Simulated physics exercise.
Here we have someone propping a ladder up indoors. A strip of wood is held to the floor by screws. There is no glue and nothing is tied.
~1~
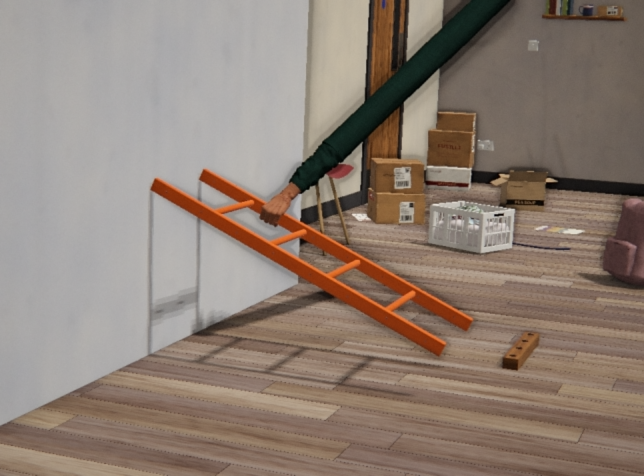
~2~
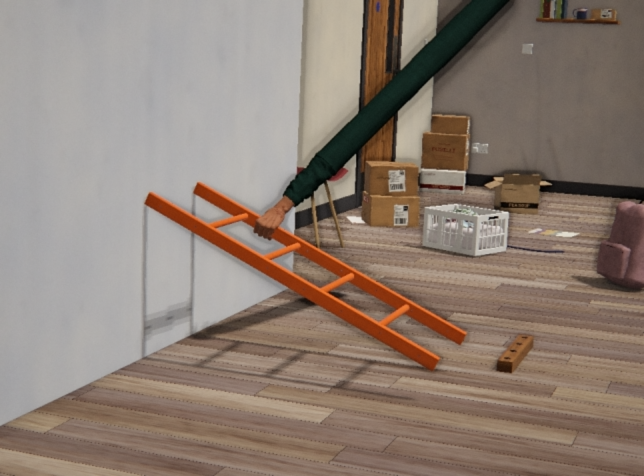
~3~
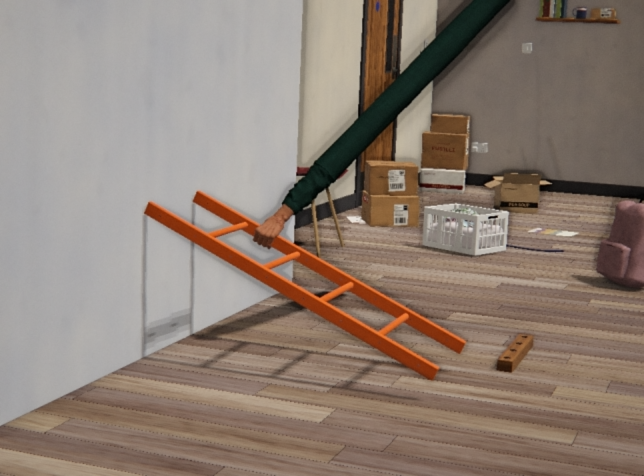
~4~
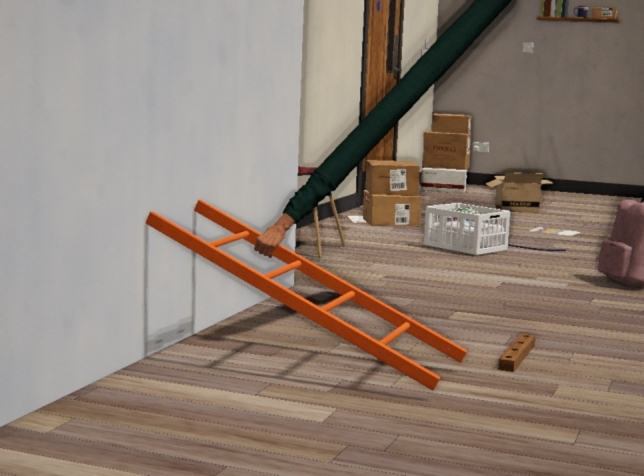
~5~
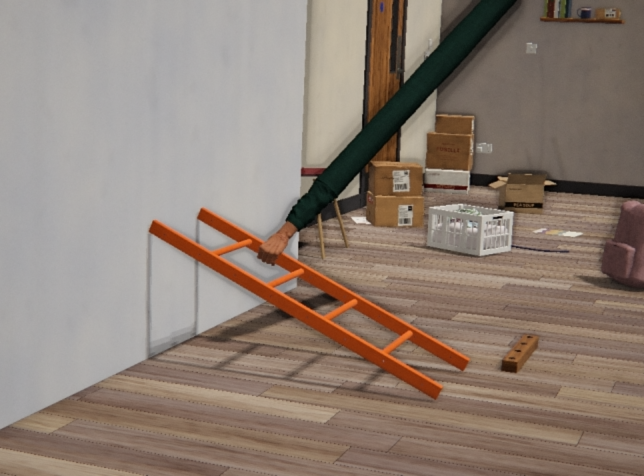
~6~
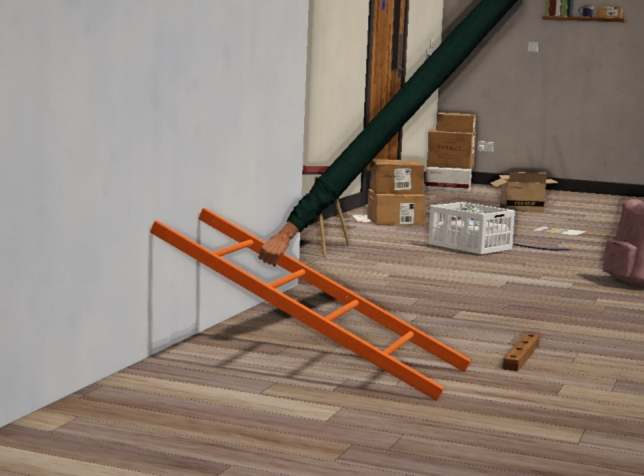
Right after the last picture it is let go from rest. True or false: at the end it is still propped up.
False.
Then, 0.22 s later than the last frame, orange ladder tilted by 8° near (317, 319).
Then, 0.34 s later than the last frame, orange ladder tilted by 23° near (321, 363).
Then, 0.56 s later than the last frame, orange ladder tilted by 26° near (322, 352).
When it is over, the orange ladder slips down, near (322, 360).
